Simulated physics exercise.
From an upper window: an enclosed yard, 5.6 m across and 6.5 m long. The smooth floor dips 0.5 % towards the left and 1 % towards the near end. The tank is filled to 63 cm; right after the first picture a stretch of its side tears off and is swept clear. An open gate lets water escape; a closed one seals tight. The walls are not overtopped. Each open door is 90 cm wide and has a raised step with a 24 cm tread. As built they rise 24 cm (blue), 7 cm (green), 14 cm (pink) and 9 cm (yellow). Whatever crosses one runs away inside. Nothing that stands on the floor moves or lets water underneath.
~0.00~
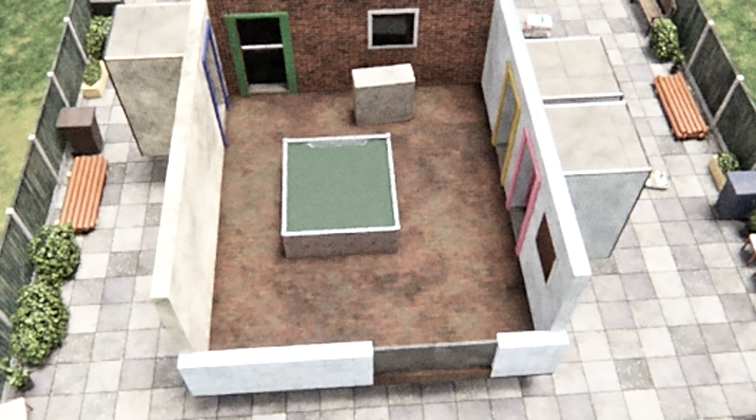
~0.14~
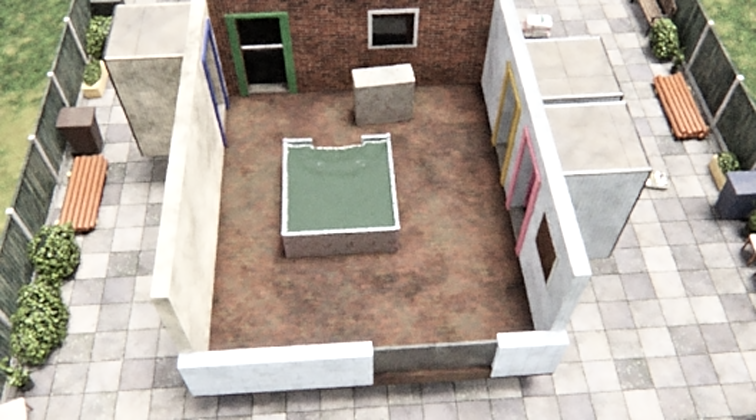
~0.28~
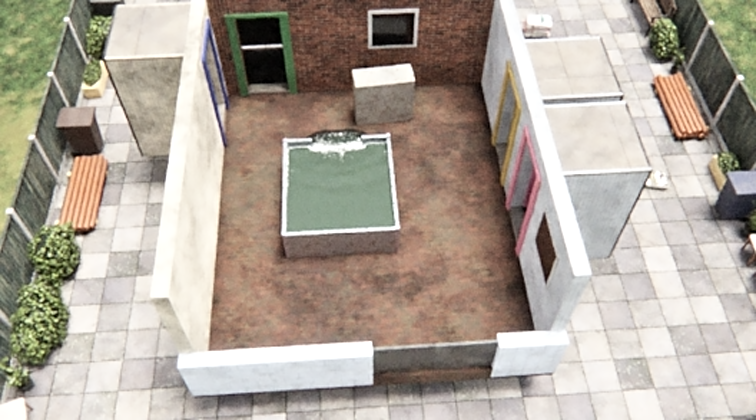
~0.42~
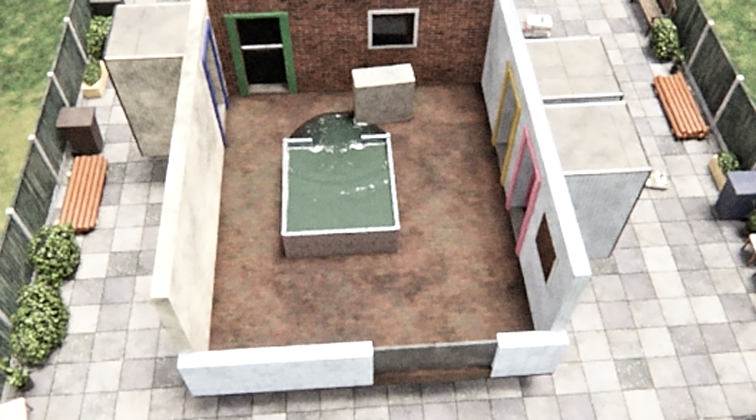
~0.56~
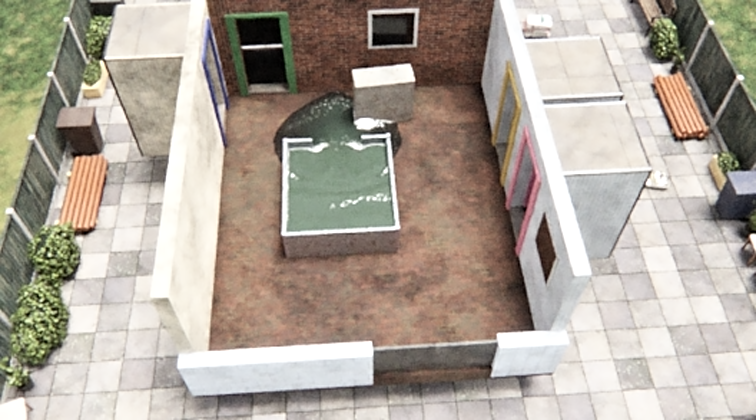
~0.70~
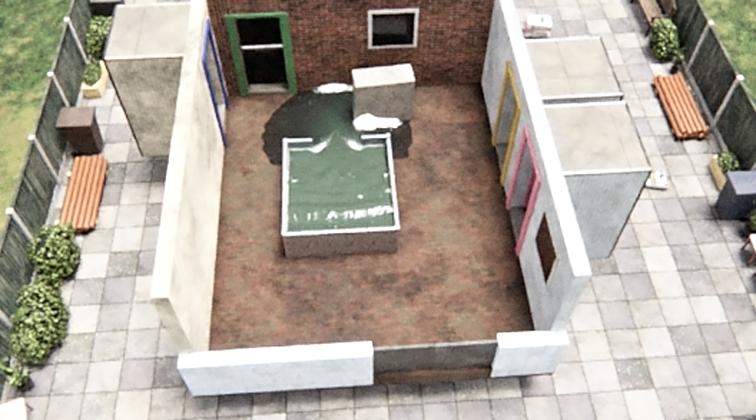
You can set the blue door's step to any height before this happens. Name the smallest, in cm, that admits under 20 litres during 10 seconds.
About 19 cm.
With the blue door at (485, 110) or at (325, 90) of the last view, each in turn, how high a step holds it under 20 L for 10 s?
Roughly 13.5 and 33 cm.
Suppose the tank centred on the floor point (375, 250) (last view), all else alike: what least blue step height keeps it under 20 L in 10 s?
About 14.0 cm.
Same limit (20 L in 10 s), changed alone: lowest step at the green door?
About 18 cm at green.
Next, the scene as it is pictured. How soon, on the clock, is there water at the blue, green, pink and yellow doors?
Arrival: Blue 1.6 s, green 0.9 s, pink 3.0 s, yellow 2.0 s.
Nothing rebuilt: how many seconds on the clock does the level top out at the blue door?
Near 2.8 s.
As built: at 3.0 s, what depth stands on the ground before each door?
Depths in cm: Blue 23, green 17, pink 1, yellow 10.
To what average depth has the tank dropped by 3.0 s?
Some 32 cm.
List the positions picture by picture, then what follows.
The first frame shows the tank at (339, 185) is whole and still, 63 cm deep; the blue door at (217, 91) is dry.
In the second frame, water pours out on the far side and has run 0.3 m, to a hidden place; about 9 cm deep outside, 63 cm at the back.
In the third frame, the gap is on the far side, the front 0.8 m out at (323, 134); the back of the tank holds 63 cm.
In the fourth frame, the front is at (323, 117), 1.3 m from the gap on the far side; 1.9 m2 of floor is wet, 63 cm left at the back.
In the fifth frame, water pours out on the far side and has run 1.9 m, to (330, 96); about 7 cm deep outside, 63 cm at the back.
In the sixth frame, the gap is on the far side, the front 2.1 m out at (305, 92); the back of the tank holds 61 cm; 1.0 m in a straight line remain to the blue door at (217, 91).
After 1.4 s water covers 20 % of the floor, deepest (40 cm) near (335, 90); it has not reached the blue door.
After 3.0 s water covers 45 % of the floor, deepest (32 cm) near (229, 95); 23 cm at the blue door, 3 litres in over its 24 cm step.
After 10.0 s water covers 95 % of the floor, deepest (15 cm) near (373, 263); 9 cm at the blue door, 5 litres in over its 24 cm step.
At the blue door as built, the water arrived by 1.6 s and peaked near 23 cm at 2.8 s.
Run again over the same 10 s with other heights there, 41 litres in over 15.5 cm, 12 litres over 21 cm. The limit of 20 litres is kept from about 19 cm up.
